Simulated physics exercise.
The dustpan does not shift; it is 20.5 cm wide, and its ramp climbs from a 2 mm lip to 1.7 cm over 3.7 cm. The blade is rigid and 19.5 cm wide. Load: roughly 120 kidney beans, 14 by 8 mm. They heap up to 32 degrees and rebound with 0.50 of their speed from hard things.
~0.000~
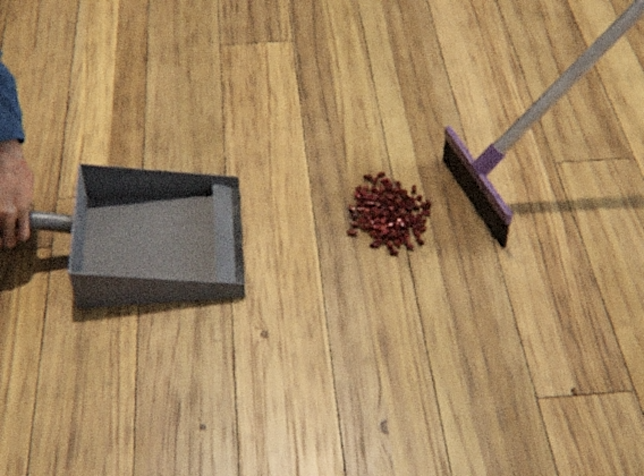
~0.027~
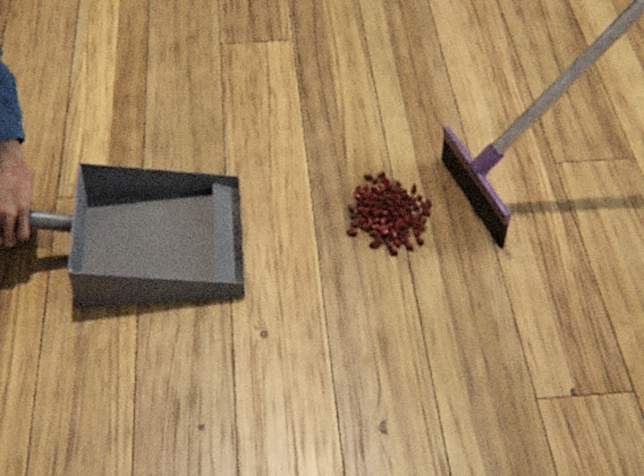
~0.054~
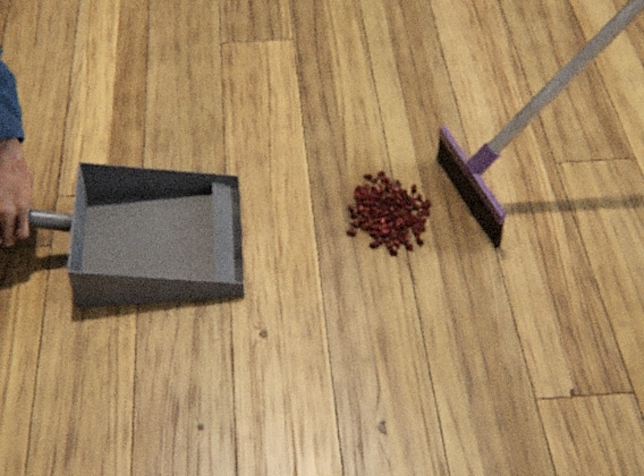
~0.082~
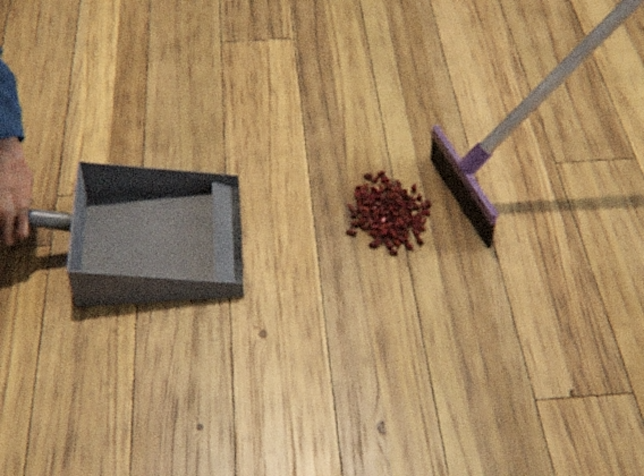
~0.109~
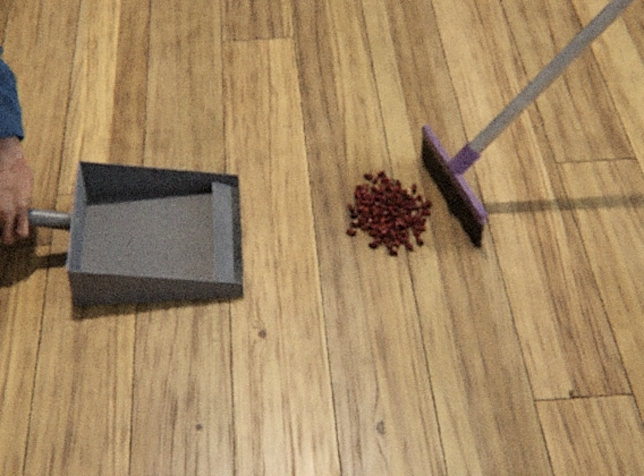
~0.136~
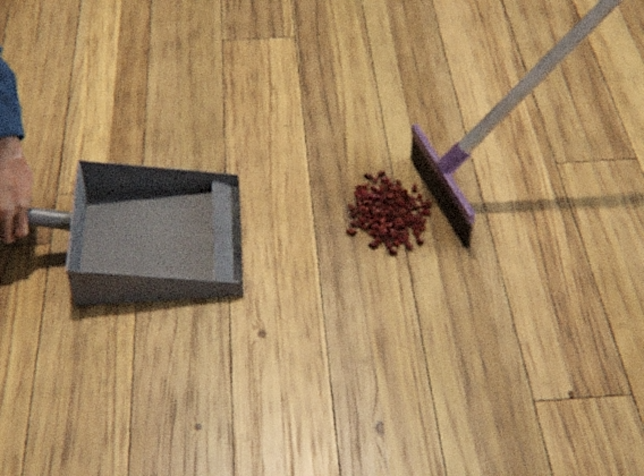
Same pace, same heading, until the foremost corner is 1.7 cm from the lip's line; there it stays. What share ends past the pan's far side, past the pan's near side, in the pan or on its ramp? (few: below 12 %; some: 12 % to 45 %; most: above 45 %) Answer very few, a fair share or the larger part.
Past the pan's far side: Very few; past the pan's near side: Very few; in the pan or on its ramp: Very few.
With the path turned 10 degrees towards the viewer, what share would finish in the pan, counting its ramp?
Then about 10 per cent.
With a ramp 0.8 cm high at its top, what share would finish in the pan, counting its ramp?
Then about 5 per cent.
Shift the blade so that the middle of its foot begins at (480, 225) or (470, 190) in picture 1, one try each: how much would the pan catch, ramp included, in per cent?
About 10 and 0 per cent.
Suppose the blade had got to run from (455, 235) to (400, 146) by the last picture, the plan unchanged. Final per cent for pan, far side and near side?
Pan 25, far 10, near 15.
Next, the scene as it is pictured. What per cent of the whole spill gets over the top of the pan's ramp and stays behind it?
About 0 per cent.
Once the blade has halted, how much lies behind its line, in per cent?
Some 15 per cent.
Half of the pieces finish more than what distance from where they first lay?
Some 18 cm.
Then, at 0.35 s, middle of the blade 16 cm from the lip; 0 % over the lip, far side 5 %, near side 0 %.
Then, at 0.49 s, middle of the blade 8 cm from the lip; 0 % over the lip, far side 10 %, near side 0 %.
After 0.76 s, middle of the blade 4 cm from the lip; 5 % over the lip, far side 10 %, near side 5 %.
In the end, at 2.5 s, far side 10 %, near side 5 %, pan 5 %, in front of the lip or behind the blade 85 %.
